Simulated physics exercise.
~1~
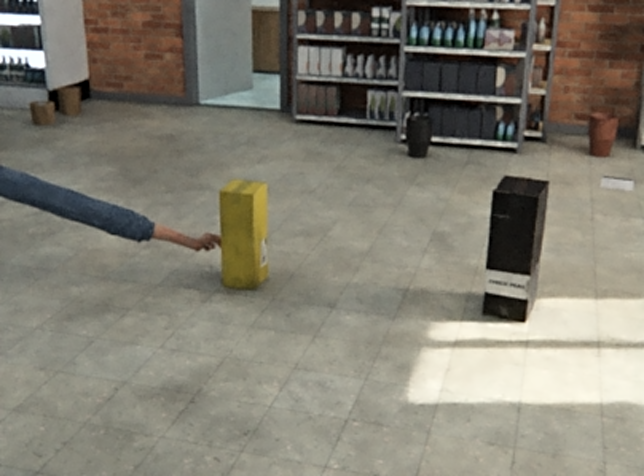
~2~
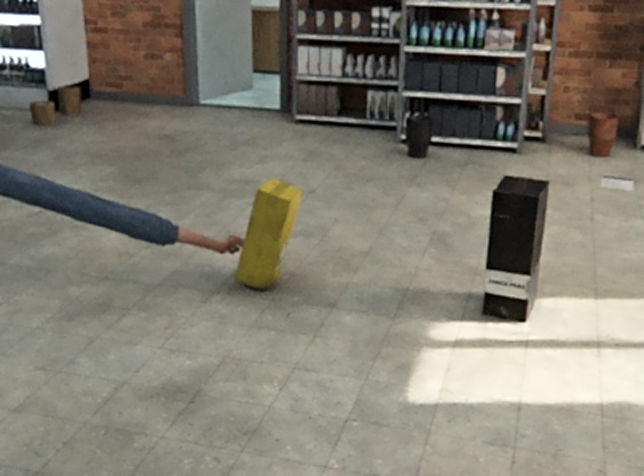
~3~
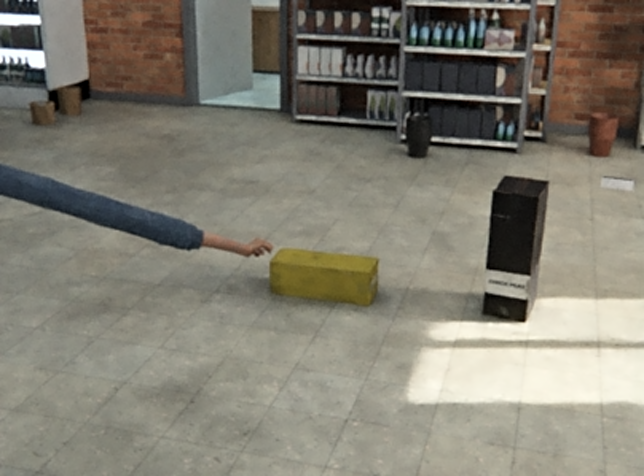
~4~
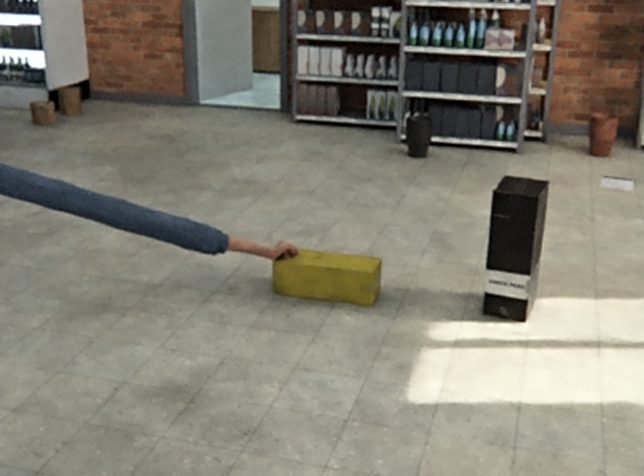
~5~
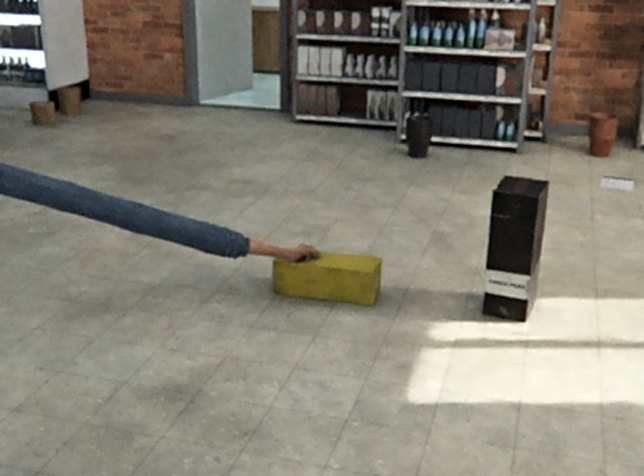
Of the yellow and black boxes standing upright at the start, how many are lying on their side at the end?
One of them, the yellow box, is lying on its side at the end, while the black box is still standing.
